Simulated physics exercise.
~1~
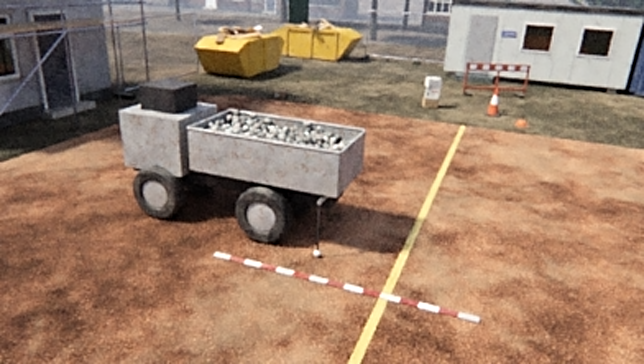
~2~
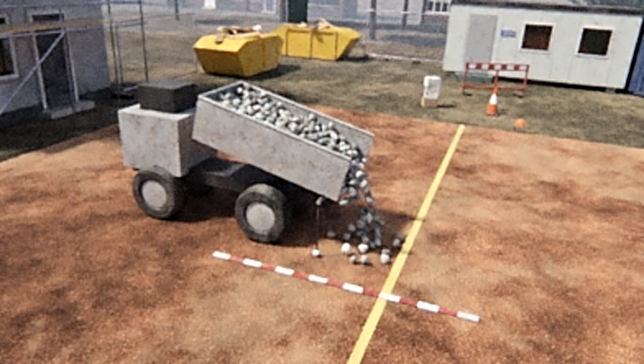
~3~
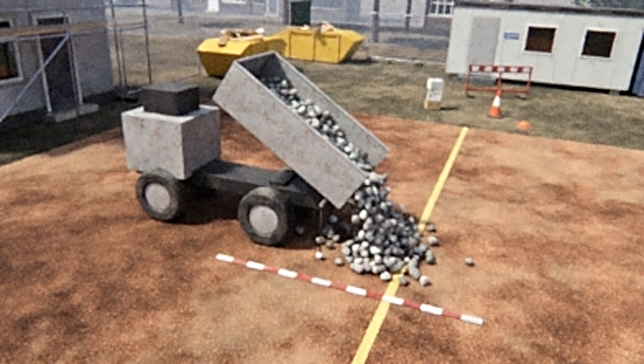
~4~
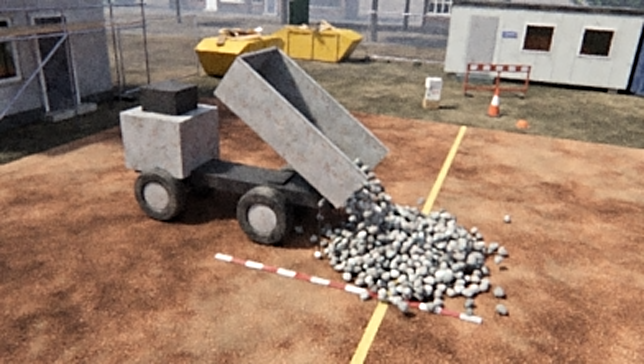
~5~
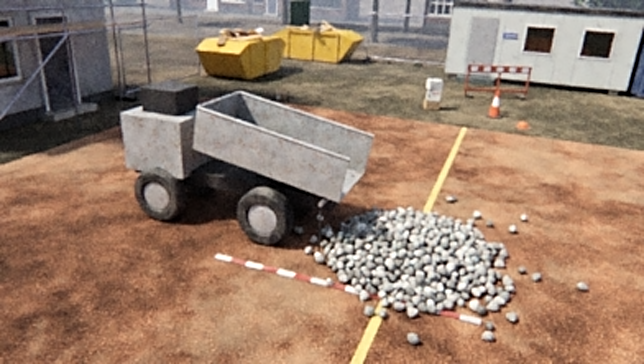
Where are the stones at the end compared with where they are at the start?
At the start the stones sit in the trailer's bed, and at the end they lie in a spread-out heap on the ground, lower and to the right, across the yellow line.
